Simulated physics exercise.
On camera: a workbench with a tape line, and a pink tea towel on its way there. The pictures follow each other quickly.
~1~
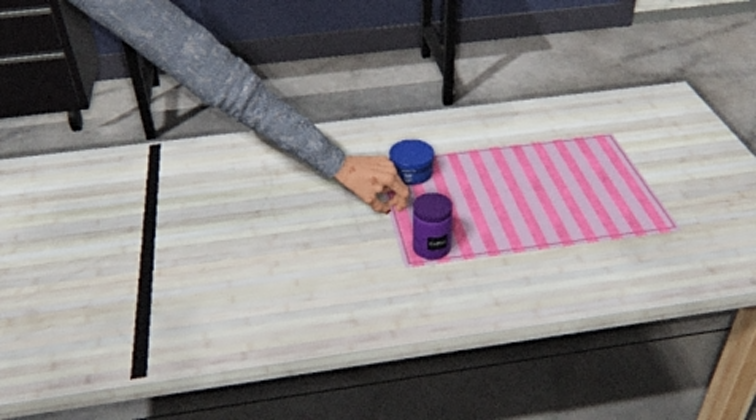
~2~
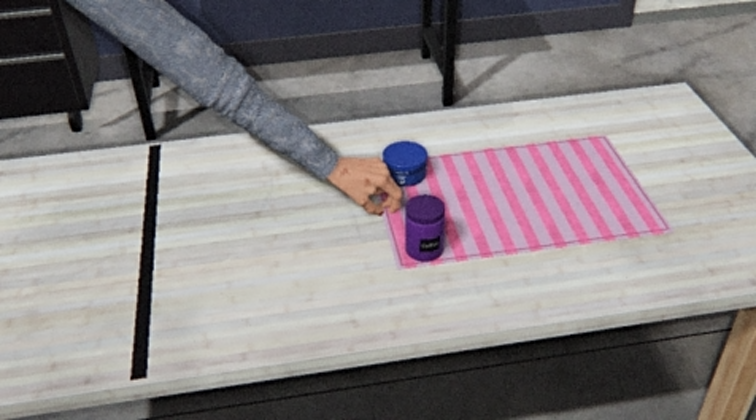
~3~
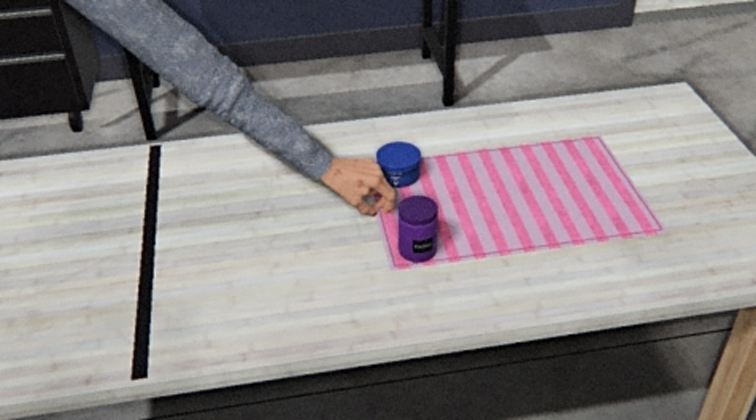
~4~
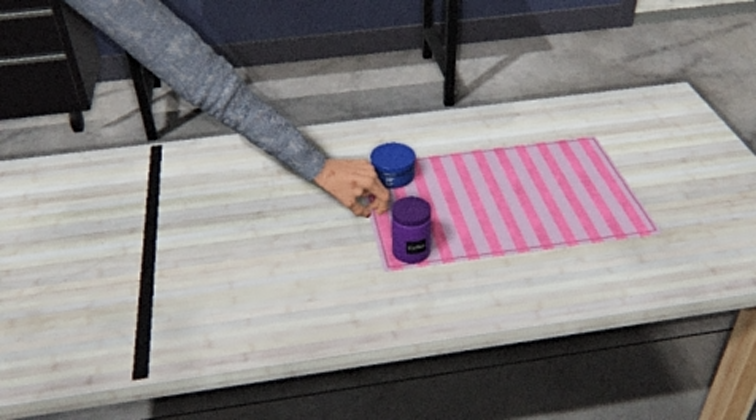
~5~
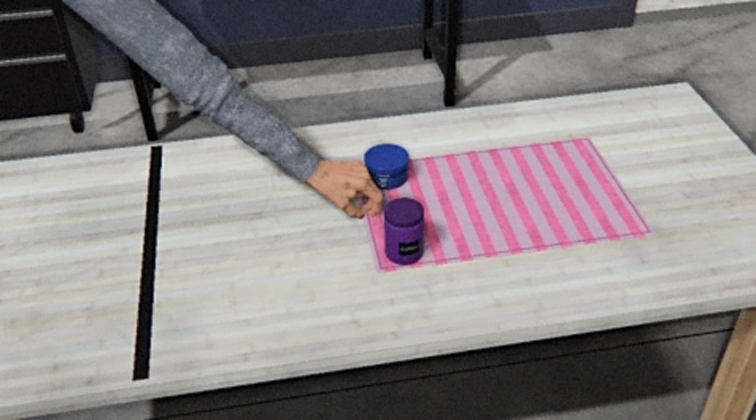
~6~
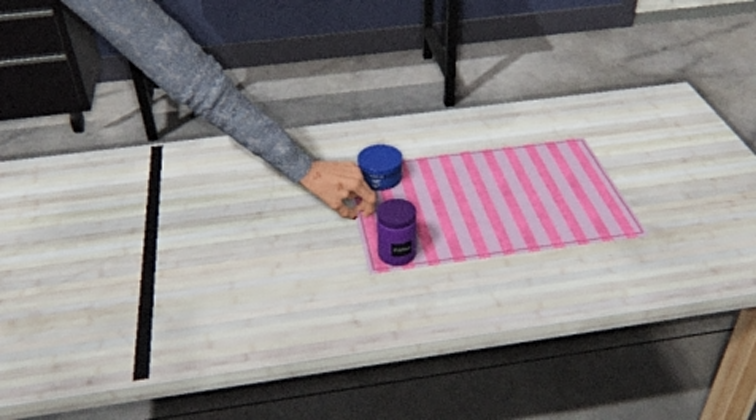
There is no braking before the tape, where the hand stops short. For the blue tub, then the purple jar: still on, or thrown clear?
Outcome: The blue tub remains aboard; the purple jar keeps its seat.
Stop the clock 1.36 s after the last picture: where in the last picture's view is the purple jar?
Close to (186, 261).
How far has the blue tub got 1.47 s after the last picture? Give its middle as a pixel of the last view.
Close to (184, 192).
Then, 1.36 s later than the last view, hem at the tape; blue tub on the cloth near (195, 190); purple jar on the cloth near (186, 261).
Then, 1.47 s later than the last view, hem at the tape; blue tub on the cloth near (184, 192); purple jar on the cloth near (173, 262).
Finally, hem at the tape; blue tub on the cloth near (184, 192); purple jar on the cloth near (173, 262). The blue tub keeps its seat and the purple jar stays on the cloth.
